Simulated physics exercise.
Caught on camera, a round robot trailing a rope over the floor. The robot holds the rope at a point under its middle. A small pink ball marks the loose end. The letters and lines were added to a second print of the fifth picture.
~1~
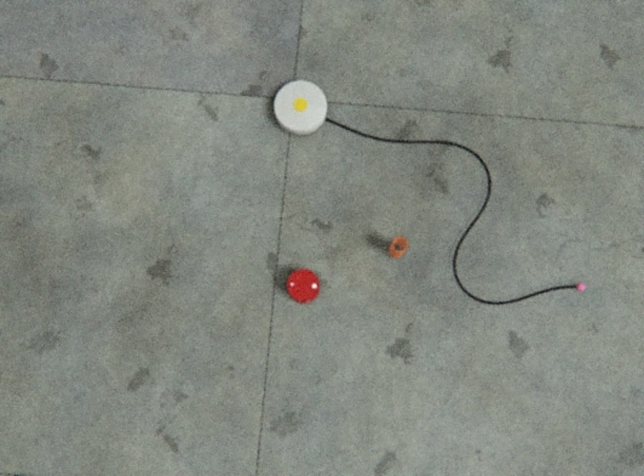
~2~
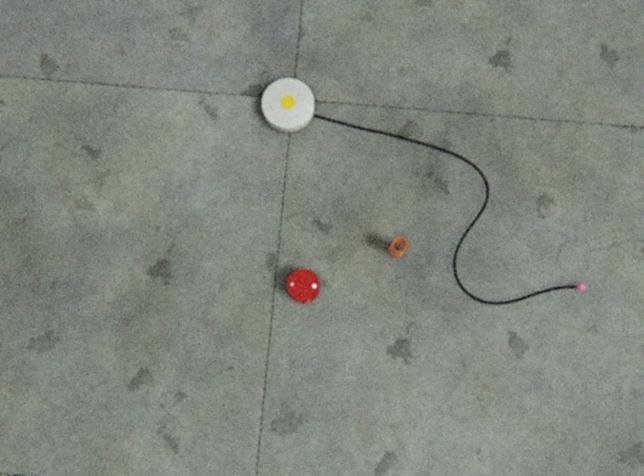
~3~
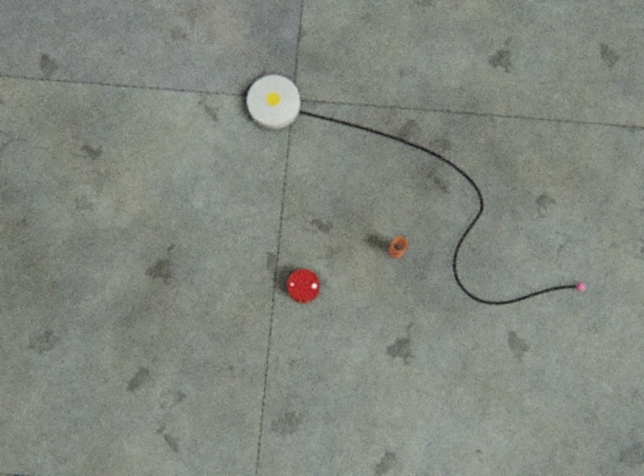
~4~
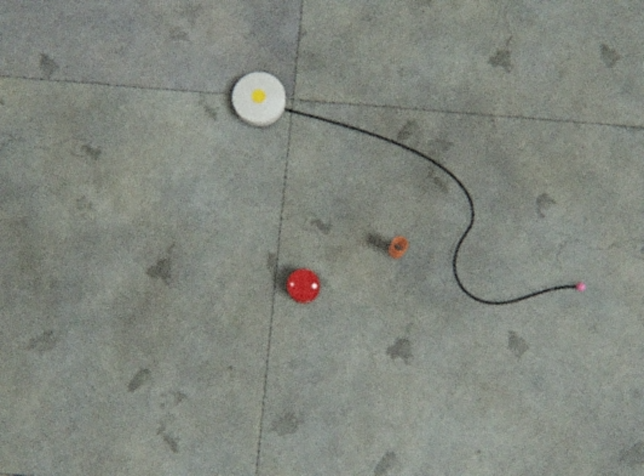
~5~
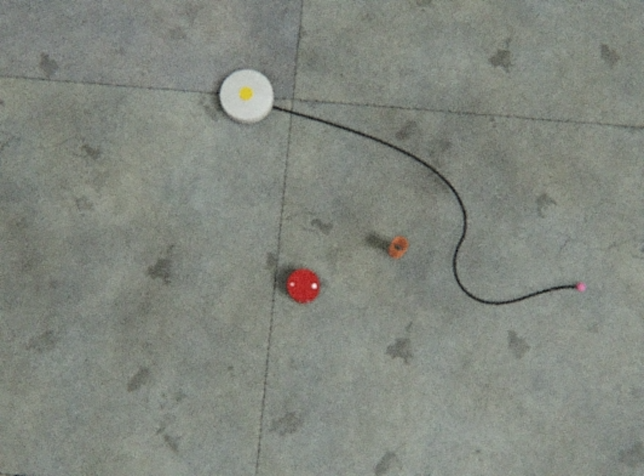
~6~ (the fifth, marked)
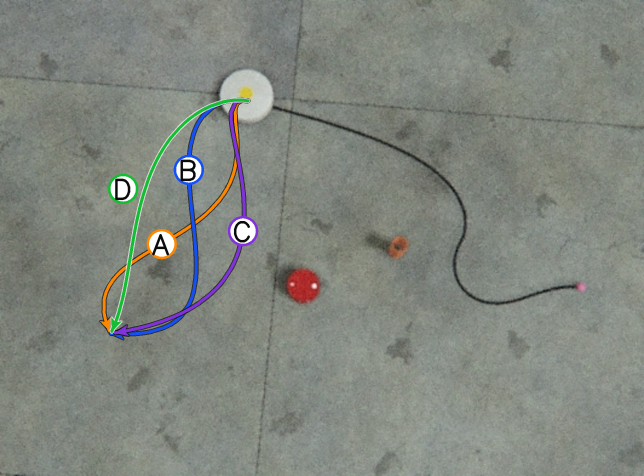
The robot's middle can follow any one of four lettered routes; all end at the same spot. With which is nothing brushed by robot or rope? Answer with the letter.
The robot should drive D.
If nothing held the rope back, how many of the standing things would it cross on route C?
In all, two.
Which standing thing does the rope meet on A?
It is the orange post.
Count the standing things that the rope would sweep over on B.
It sweeps two.
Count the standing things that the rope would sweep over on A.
It sweeps one.
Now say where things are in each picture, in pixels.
The first picture shows red pot (304, 286); robot (301, 108); free end (581, 287).
The second picture shows robot (288, 106); red pot (304, 286).
The third picture shows robot (274, 103); orange post (398, 248).
The fourth picture shows robot (260, 100); free end (581, 287).
The fifth picture shows robot (247, 97); red pot (304, 286); free end (581, 287); orange post (398, 248).
On the marked copy, A from (248, 101) via (196, 222) to (110, 331); B from (248, 101) via (194, 227) to (111, 334); C from (248, 101) via (242, 238) to (115, 333); D from (248, 101) via (147, 183) to (112, 331).
Taking D. A third of the way, robot (159, 149), middle of the rope (383, 193), free end (580, 287).
Two thirds of the way, robot (128, 255), middle of the rope (355, 208), free end (569, 287).
When it is over, robot (108, 333), middle of the rope (329, 239), free end (552, 286); nothing has been touched.
As for the rest, A meets the orange post; B meets the orange post and red pot; C meets the orange post and red pot.
